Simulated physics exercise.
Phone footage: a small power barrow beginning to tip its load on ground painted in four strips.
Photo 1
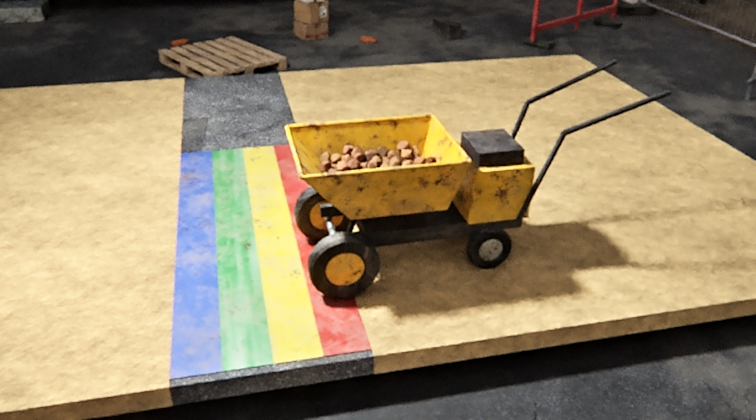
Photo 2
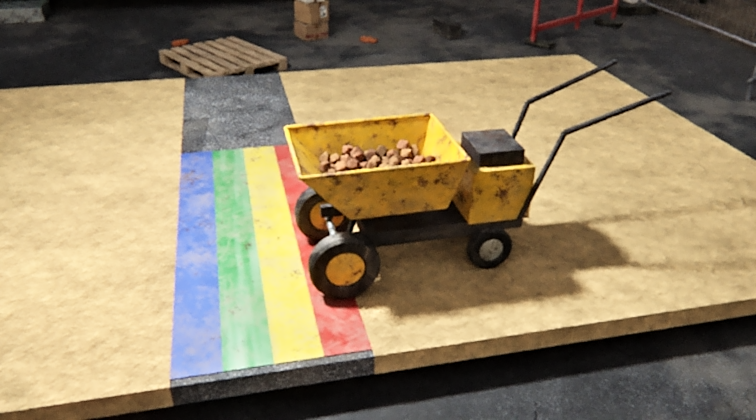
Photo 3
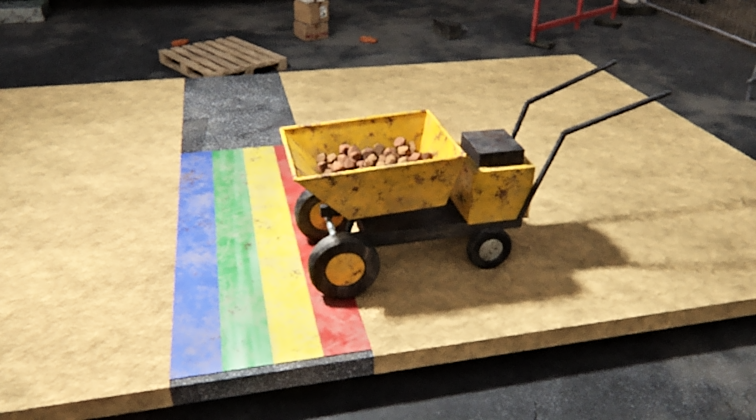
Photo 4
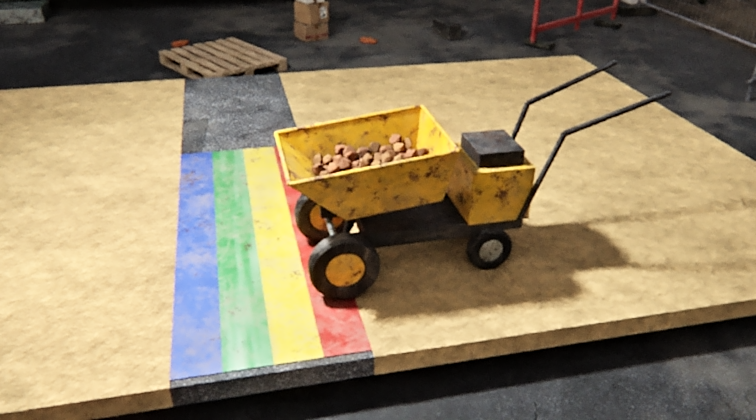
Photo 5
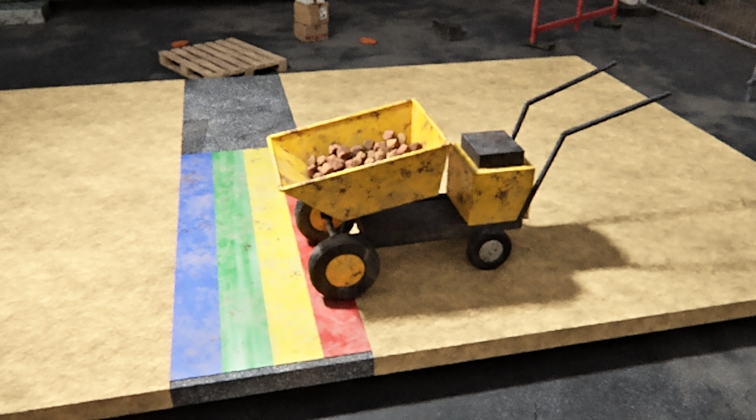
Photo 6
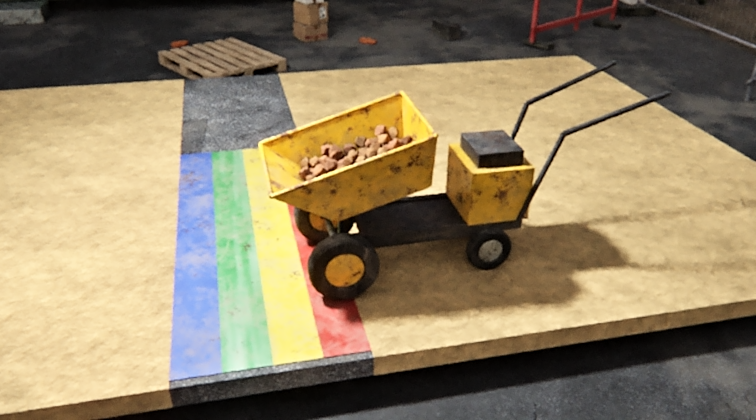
A yellow power barrow with black handles stands on a raised tan platform in a dark yard, seen from slightly above by a still camera. Its skip holds reddish-brown clods, its front wheels beside painted strips running blue, green, yellow and red from left to right, with a wooden pallet behind. The skip sits level at first, then tilts slowly forward to the left, its rear rising away from the engine box while the wheels stay put.
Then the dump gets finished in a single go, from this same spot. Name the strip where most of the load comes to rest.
Blue.
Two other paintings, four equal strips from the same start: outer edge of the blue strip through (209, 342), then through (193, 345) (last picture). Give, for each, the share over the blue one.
The first case gives around 20 %, the second around 40 %.
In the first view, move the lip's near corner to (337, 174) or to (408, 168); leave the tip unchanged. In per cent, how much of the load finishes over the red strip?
Roughly 0 per cent, then roughly 20 per cent.
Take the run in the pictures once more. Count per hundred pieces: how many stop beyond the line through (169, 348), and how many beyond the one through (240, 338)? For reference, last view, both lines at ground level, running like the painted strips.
Some 40 and some 90 per cent, respectively.
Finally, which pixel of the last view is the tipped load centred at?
Near (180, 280).
Soon, skip tipped steeply; all in the skip.
A while on, skip tipped right over; most in the skip; a small part over the green strip; about a quarter over the blue strip.
Towards the end, skip tipped right over; a small part in the skip; a small part over the green strip; about half over the blue strip; about a third off the paint.
Finally, skip tipped right over; a small part in the skip; none over the red strip; none over the yellow strip; a small part over the green strip; about half over the blue strip; about a third off the paint.
